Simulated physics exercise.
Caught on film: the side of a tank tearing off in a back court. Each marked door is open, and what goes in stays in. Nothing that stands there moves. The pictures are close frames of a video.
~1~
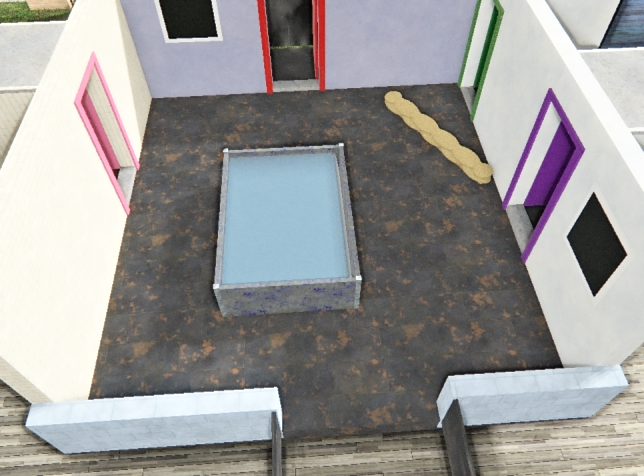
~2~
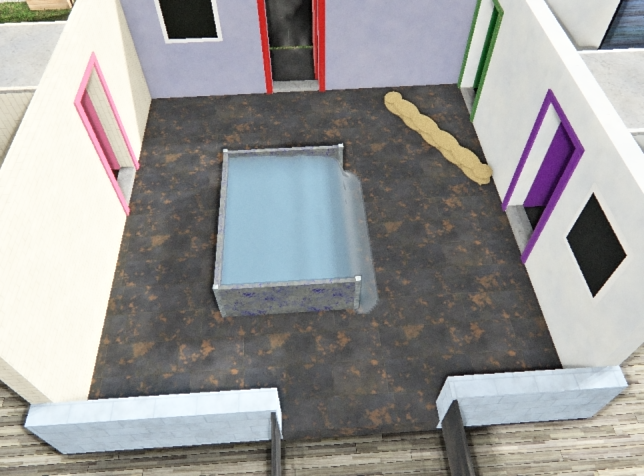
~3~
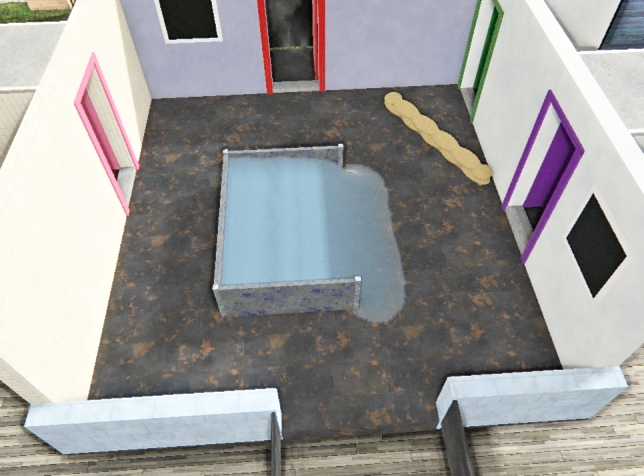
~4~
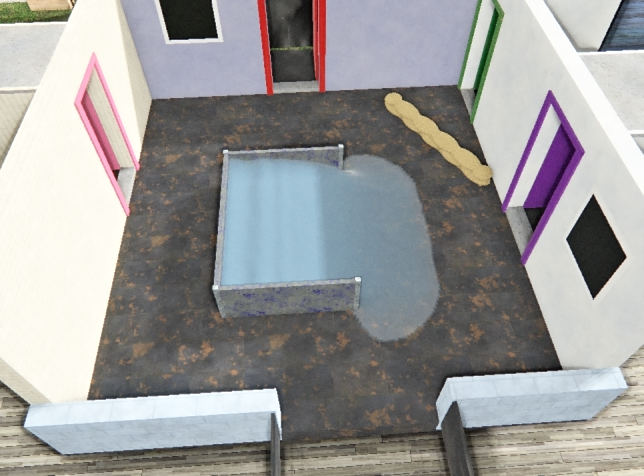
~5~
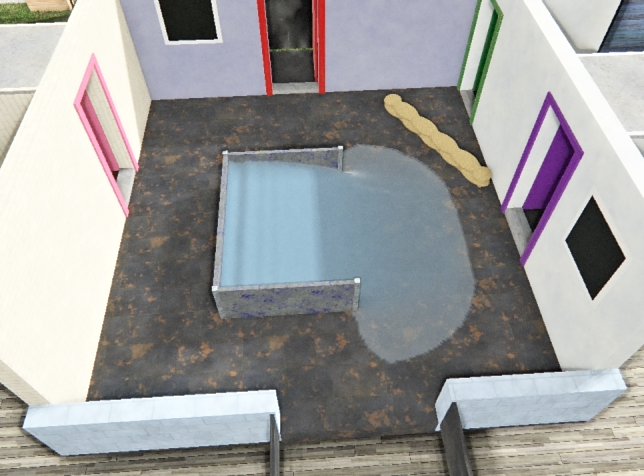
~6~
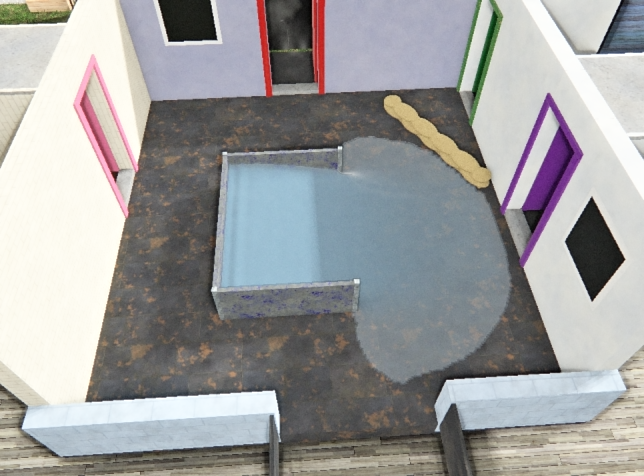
Water pours out of the tank's open right side and spreads across the dark courtyard floor.
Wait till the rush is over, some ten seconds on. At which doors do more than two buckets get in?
In the end: The red door holds within the limit; the purple door floods; the green door holds within the limit; the pink door holds within the limit.
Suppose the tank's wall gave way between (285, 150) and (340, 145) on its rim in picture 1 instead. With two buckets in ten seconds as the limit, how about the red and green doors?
Then: The red one takes more; the green one takes more.
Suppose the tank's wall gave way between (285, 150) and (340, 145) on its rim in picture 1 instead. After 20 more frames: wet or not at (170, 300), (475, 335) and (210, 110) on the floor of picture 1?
As listed: Clear, no water, awash.
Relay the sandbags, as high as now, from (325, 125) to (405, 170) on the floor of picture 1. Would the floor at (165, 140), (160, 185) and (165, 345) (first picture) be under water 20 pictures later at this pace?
In that order: Dry, not flooded, free of water.
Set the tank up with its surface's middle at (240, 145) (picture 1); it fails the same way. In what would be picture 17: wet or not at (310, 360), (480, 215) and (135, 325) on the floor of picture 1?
In that order: Dry, awash, not flooded.
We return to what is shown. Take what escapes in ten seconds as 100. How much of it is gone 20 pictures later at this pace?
Near 45 in a hundred.
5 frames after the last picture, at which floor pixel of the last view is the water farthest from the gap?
I would point to (552, 396).
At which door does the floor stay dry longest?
I say the pink-painted one.
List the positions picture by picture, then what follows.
In the first picture, the open tank at (286, 213) is whole and still.
In the second picture, water pours out at (345, 228) and has run to (349, 175).
In the third picture, the front is at (363, 170), out from the gap at (345, 229).
In the fourth picture, water pours out at (345, 230) and has run to (406, 328).
In the fifth picture, the front is at (449, 327), out from the gap at (345, 232).
In the sixth picture, the front is at (501, 297), out from the gap at (344, 233).
A moment on, water covers 30 % of the floor; the red door not reached, the purple door over two buckets in, the green door not reached, the pink door not reached.
Next, water covers 35 % of the floor; the red door not reached, the purple door far over two buckets in, the green door not reached, the pink door not reached.
Then, water covers 50 % of the floor; the red door wet at the sill, nothing in, the purple door far over two buckets in, the green door wet at the sill, nothing in, the pink door not reached.
Later, water covers 80 % of the floor; the red door wet at the sill, nothing in, the purple door far over two buckets in, the green door wet at the sill, nothing in, the pink door not reached.
In the end, water covers 95 % of the floor; the red door wet at the sill, nothing in, the purple door far over two buckets in, the green door wet at the sill, nothing in, the pink door wet at the sill, nothing in.
